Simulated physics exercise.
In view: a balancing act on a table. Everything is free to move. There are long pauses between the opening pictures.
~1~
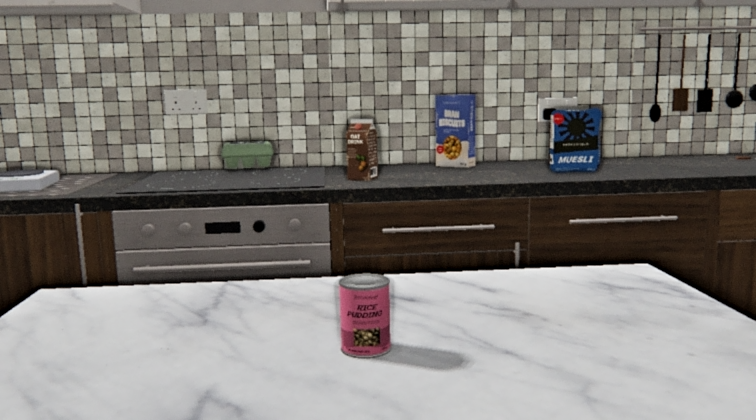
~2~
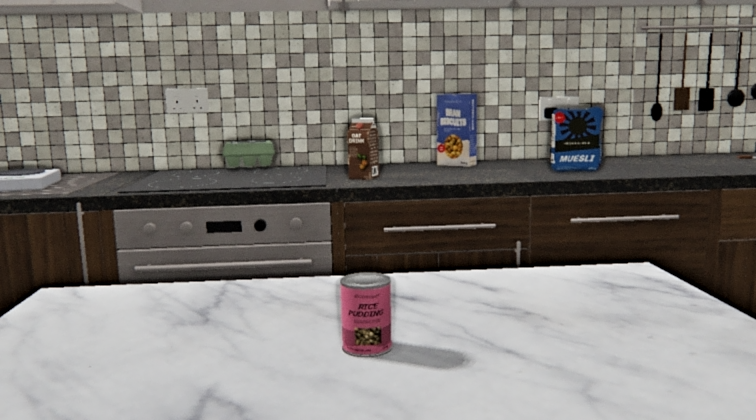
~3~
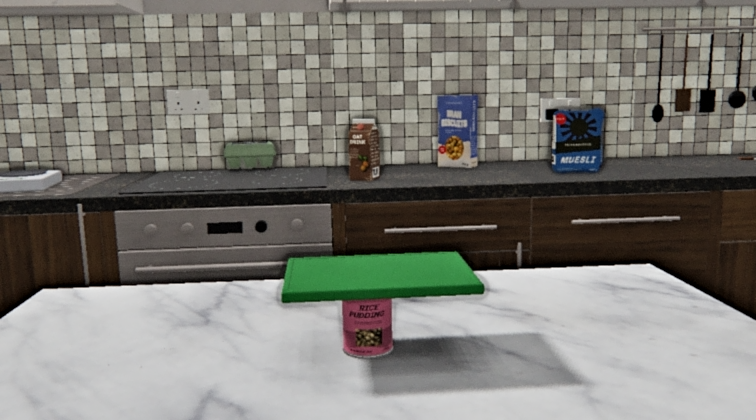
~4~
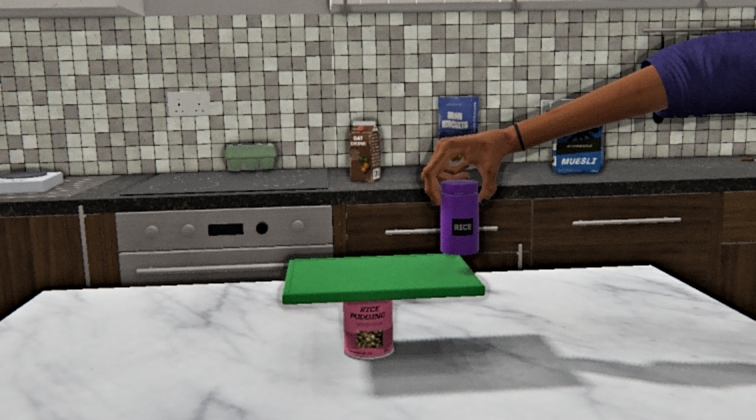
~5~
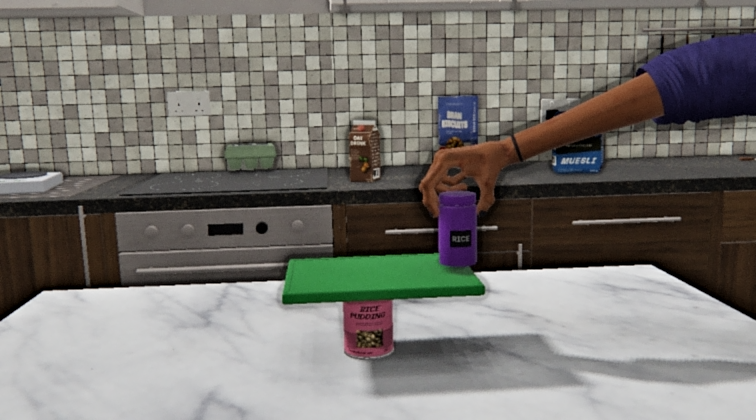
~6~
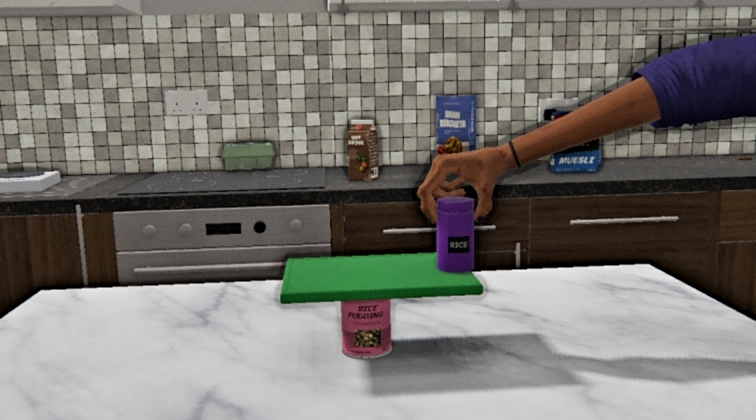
On a marble table, a green board tops a pink tin and a hand lowers a purple jar onto its right side.
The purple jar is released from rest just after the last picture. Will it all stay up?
The stack gives way.
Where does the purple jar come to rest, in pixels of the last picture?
Around (531, 328).
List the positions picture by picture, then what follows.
In the first picture, the last thing is not in view yet; pink tin (365, 315).
In the second picture, the last thing is not in view yet; pink tin (366, 314).
In the third picture, the last thing is not in view yet; pink tin (367, 315).
The fourth picture shows coming down; purple jar (459, 217); pink tin (368, 317).
The fifth picture shows coming down; purple jar (457, 228); pink tin (368, 316).
The sixth picture shows set down, still held; purple jar (455, 234); pink tin (366, 316).
Then, 0.30 s after the last picture, purple jar now fallen; green lid tipped 35° from how it was.
Then, 0.40 s after the last picture, green lid tipped 59° from how it was.
Then, 0.70 s after the last picture, green lid tipped 36° from how it was.
At rest, fallen, purple jar and green lid; pink tin in place. Seen from the same camera at the end, purple jar near (531, 328). The stack loses its balance.
